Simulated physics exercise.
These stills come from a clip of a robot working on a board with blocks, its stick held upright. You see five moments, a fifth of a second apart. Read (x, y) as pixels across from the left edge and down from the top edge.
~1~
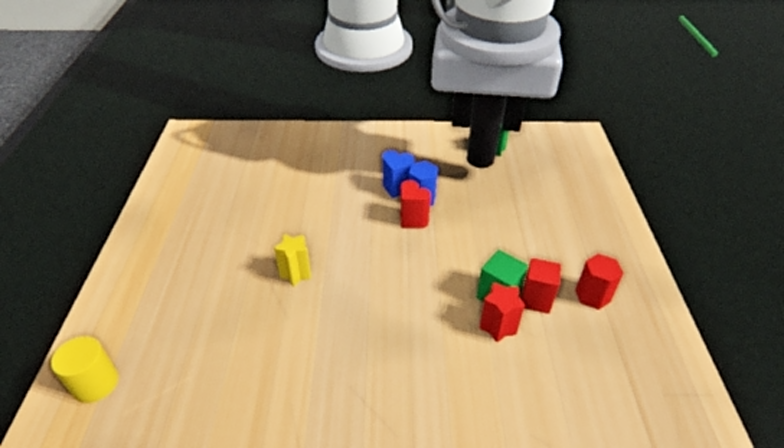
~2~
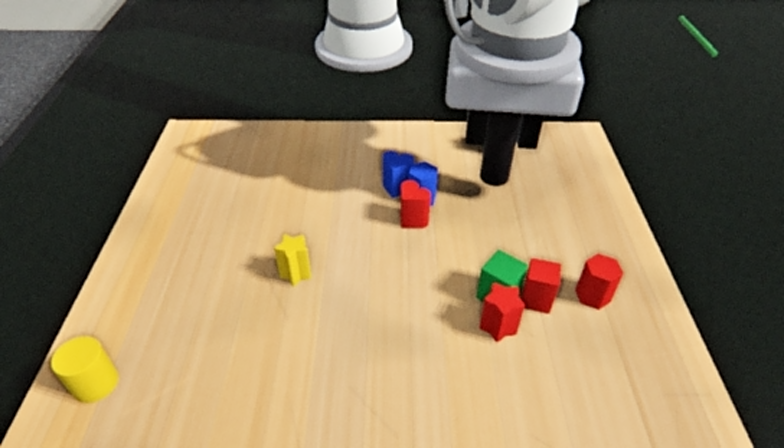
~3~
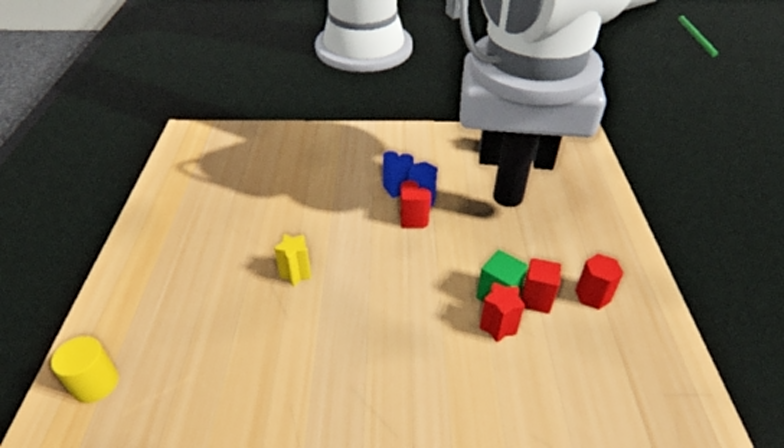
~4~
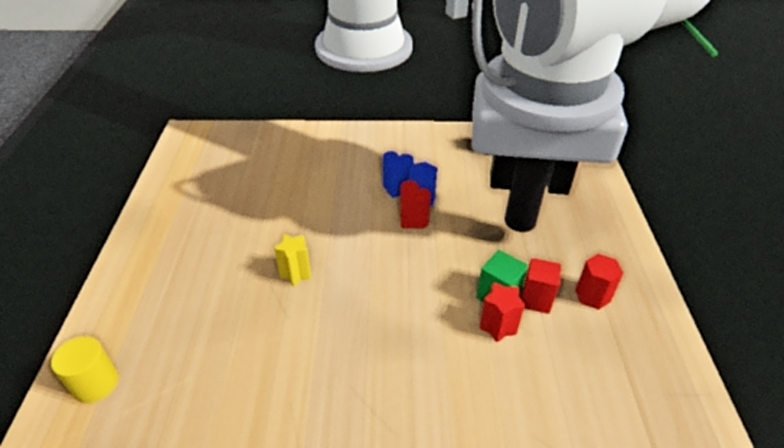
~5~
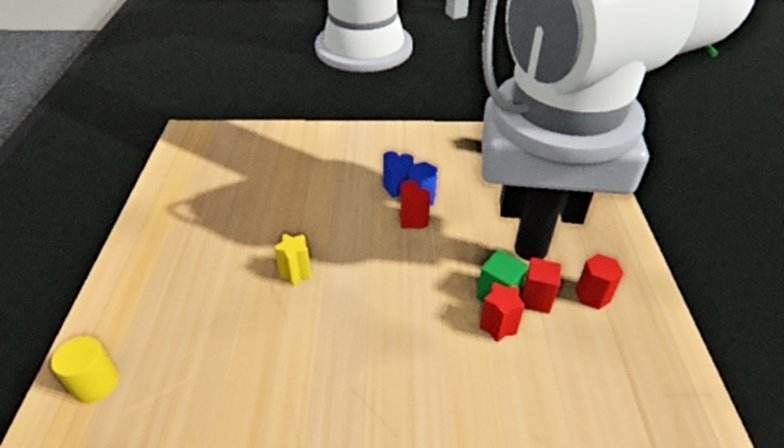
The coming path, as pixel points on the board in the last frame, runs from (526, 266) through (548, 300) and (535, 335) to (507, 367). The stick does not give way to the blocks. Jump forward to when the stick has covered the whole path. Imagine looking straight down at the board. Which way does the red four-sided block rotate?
It twists against the clock when seen from above.
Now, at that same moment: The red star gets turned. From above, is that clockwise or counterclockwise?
Its rotation is clockwise.
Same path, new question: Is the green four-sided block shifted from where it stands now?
I expect not.
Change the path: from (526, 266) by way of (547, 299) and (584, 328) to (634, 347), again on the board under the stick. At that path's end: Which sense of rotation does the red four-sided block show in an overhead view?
Looking down on the board, it turns clockwise.
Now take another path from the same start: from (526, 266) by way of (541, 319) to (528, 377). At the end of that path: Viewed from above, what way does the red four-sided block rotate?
Seen from overhead, it turns anticlockwise.
The first path, step by step. One third of the way, stick (553, 284); red four-sided block (550, 296), turned 15° clockwise.
Two thirds of the way, stick (539, 320); red four-sided block (543, 336).
At the end, stick (511, 351); green four-sided block still; red star (498, 302), turned 50° clockwise; red four-sided block (536, 369), turned 45° anticlockwise.
